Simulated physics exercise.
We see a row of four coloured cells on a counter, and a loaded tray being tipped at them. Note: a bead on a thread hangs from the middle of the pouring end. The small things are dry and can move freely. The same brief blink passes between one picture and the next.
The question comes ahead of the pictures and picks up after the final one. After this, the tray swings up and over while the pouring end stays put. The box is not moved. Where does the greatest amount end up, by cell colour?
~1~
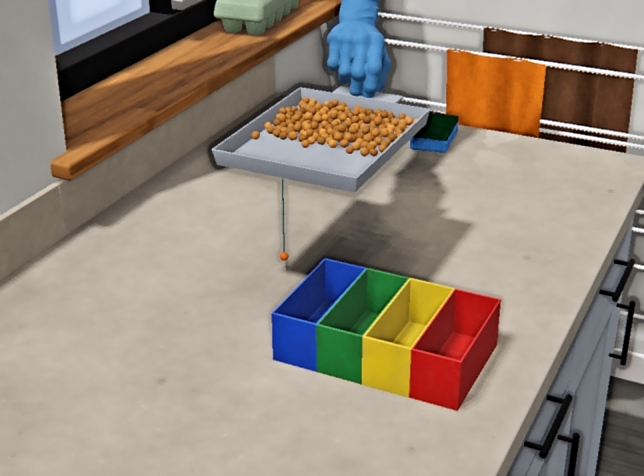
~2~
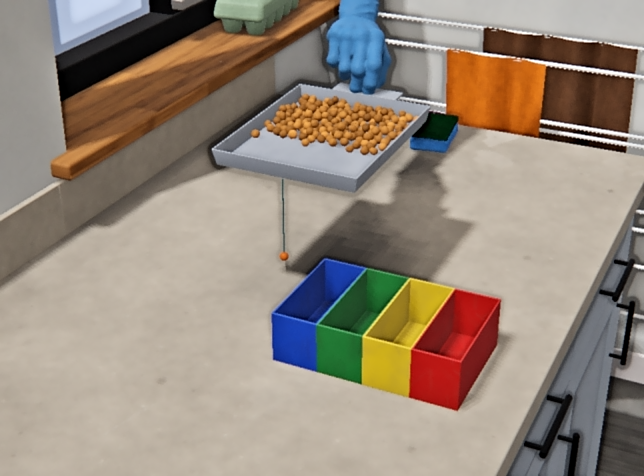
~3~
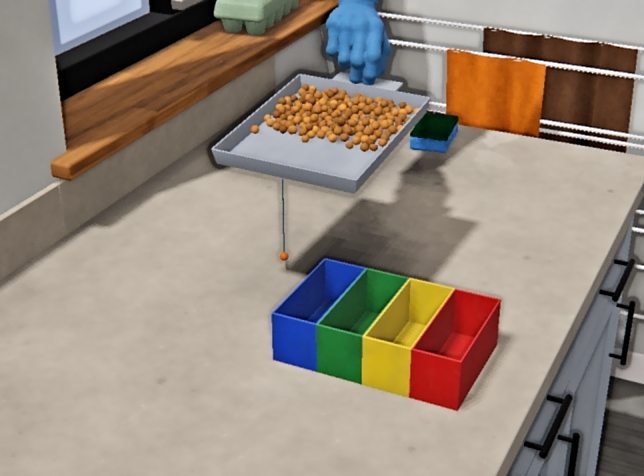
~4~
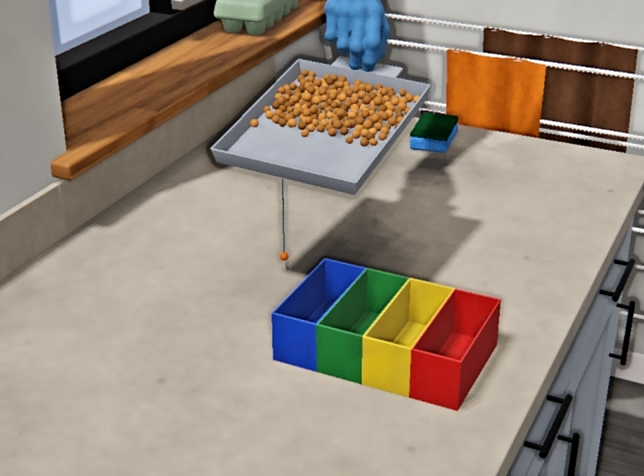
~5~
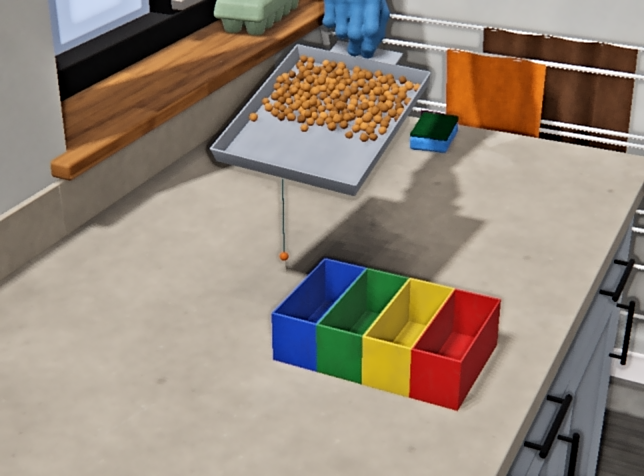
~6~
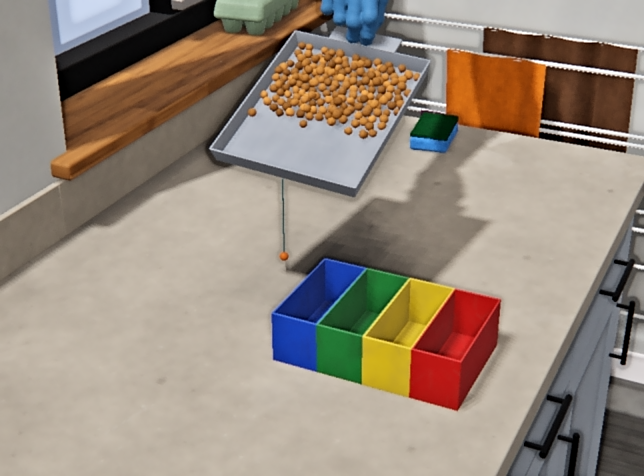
In the blue cell.
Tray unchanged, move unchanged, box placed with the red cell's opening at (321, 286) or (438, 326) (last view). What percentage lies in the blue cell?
I'd expect some 0 percent, and then some 40 percent.
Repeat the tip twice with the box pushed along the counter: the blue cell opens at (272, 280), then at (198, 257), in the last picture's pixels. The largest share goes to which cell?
In order: The cell in green, that red cell.
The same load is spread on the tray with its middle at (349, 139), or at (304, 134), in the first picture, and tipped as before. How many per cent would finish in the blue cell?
Around 40 percent the first time and around 30 percent the second time.
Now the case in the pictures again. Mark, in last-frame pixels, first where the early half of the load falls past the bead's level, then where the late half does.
The opening part goes through (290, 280); what follows goes through (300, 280).
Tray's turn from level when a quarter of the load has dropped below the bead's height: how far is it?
Approx. reading: About 85°.
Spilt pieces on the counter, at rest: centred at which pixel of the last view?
I'd mark it at about (228, 349).
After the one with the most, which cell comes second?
The runner-up: The green cell.
Just after the last frame, tray tipped steeply; the larger part on the tray; just a few in the green cell; about a tenth falling or outside the box.
A moment on, tray tipped past a quarter turn; roughly half on the tray; about a tenth in the blue cell; just a few in the green cell; roughly a quarter falling or outside the box.
Further on, tray tipped past a quarter turn; roughly a third in the blue cell; about a tenth in the green cell; roughly half falling or outside the box.
When it is over, tray tipped past a quarter turn; roughly a third in the blue cell; about a tenth in the green cell; not one in the red cell; not one in the yellow cell; roughly half outside the box.
